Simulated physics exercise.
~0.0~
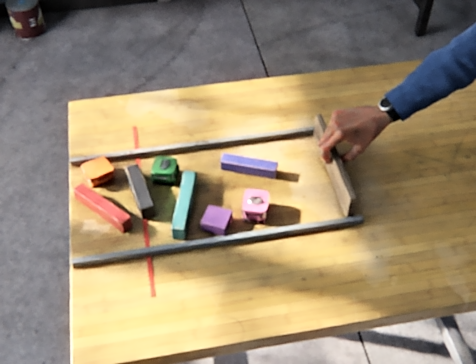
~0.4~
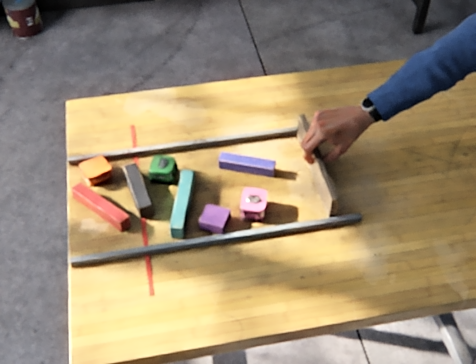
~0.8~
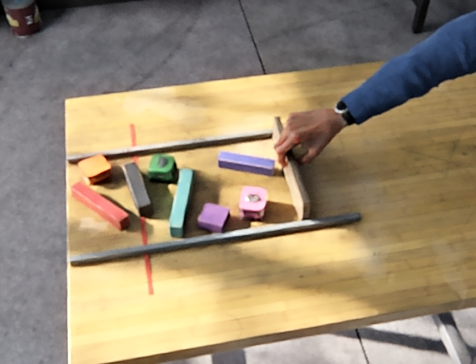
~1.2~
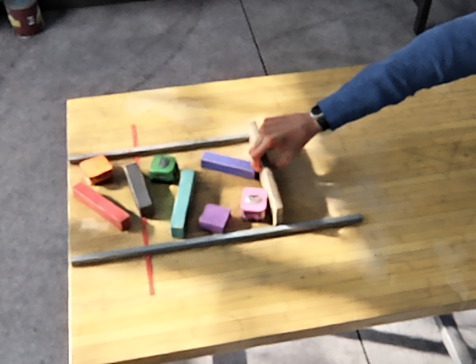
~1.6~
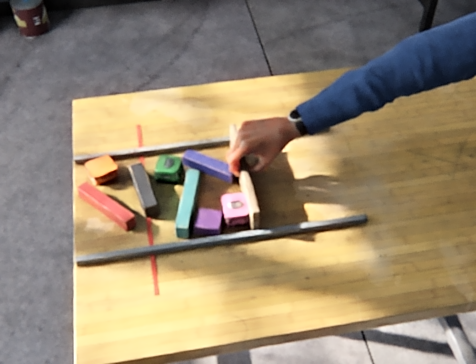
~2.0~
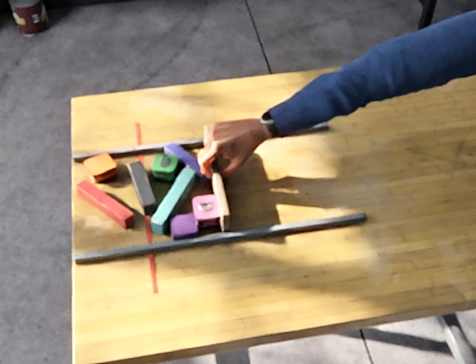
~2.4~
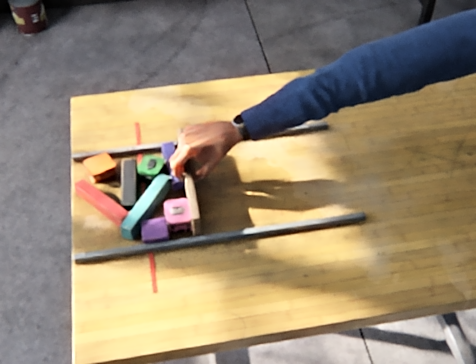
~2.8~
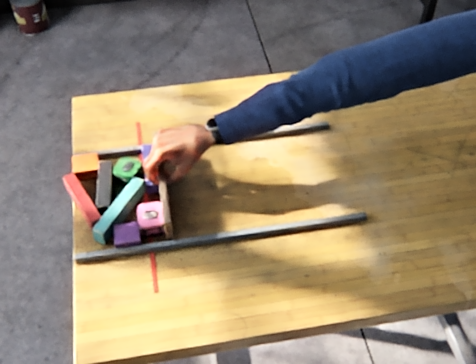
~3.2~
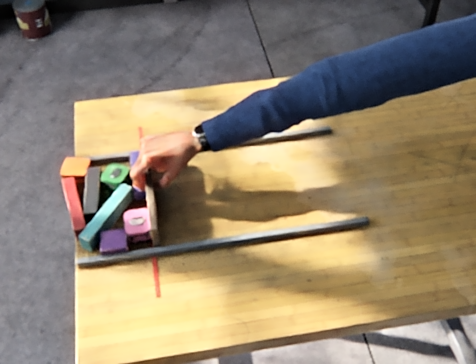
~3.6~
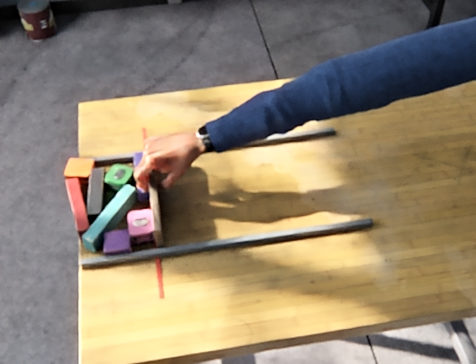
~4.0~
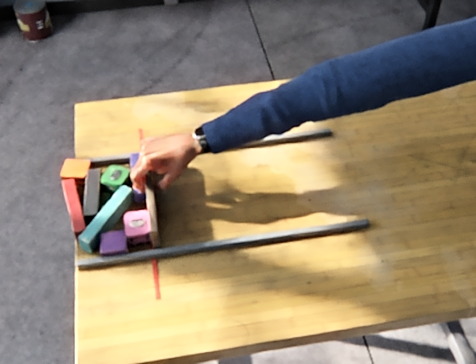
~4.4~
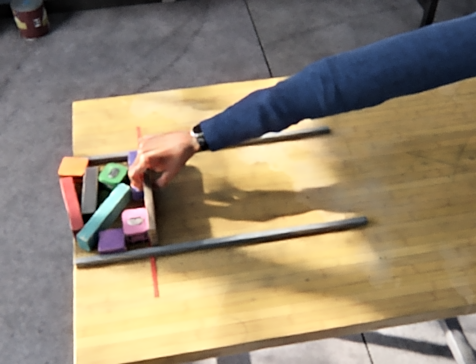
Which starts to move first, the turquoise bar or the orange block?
The turquoise bar starts to move first. The orange block stays in its place until later, when the bunched blocks are pushed closer to the left edge.
